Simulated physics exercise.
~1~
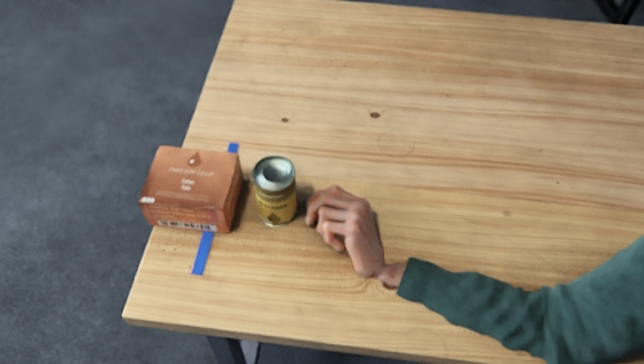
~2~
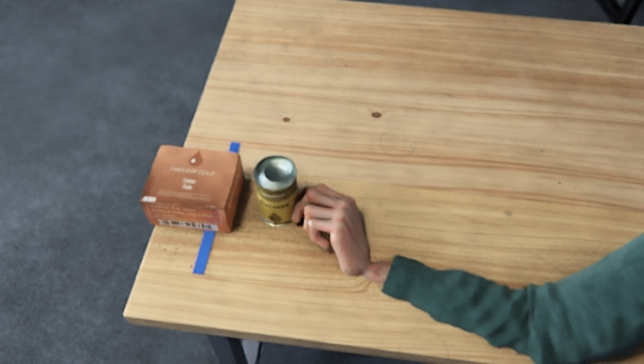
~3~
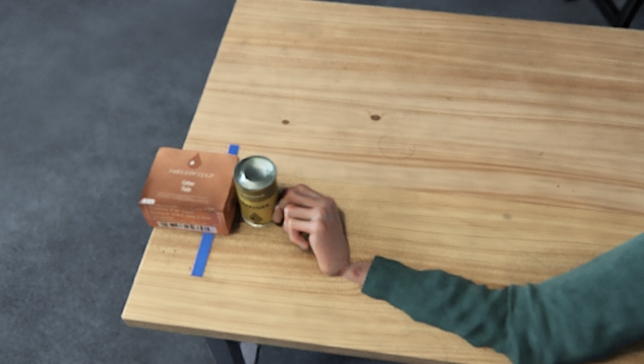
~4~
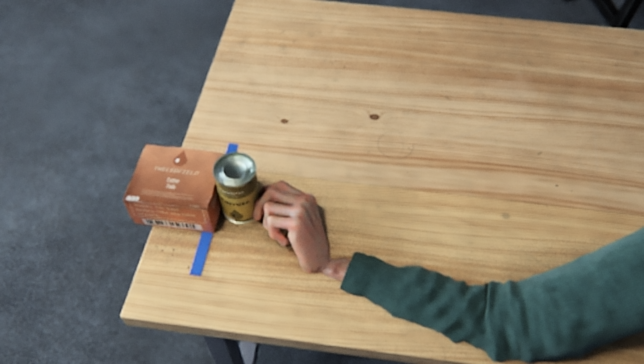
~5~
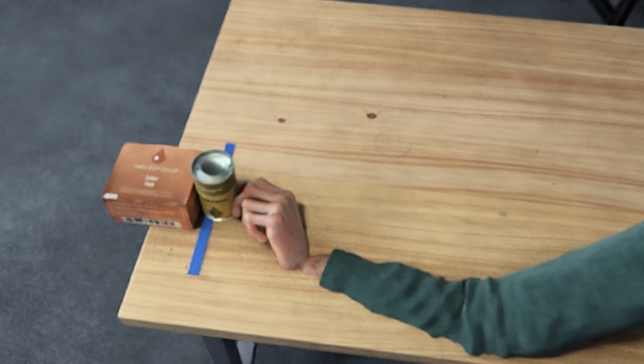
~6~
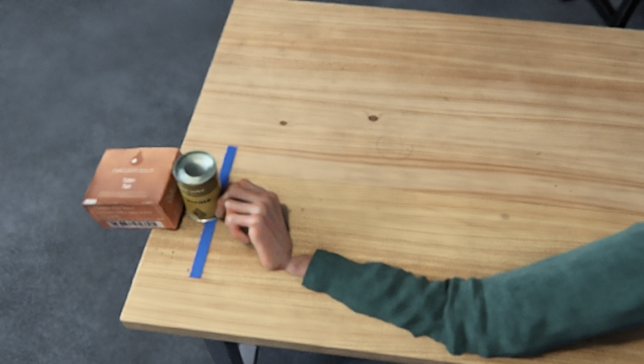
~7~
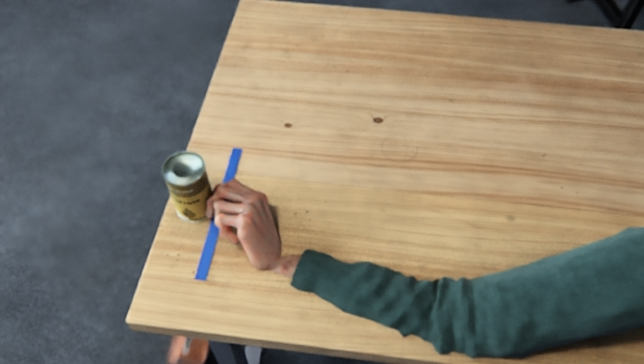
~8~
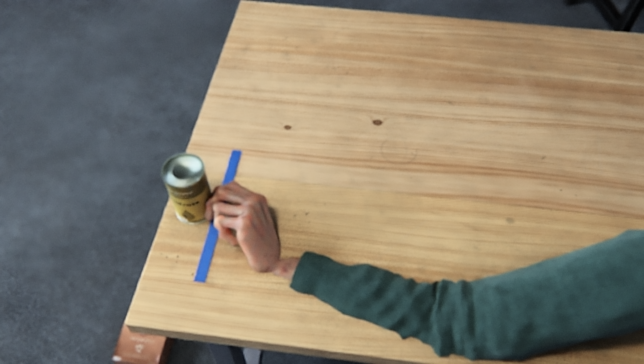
Hand in green sleeve pushing a tin and orange box left across blue tape until the box falls off the wooden table.
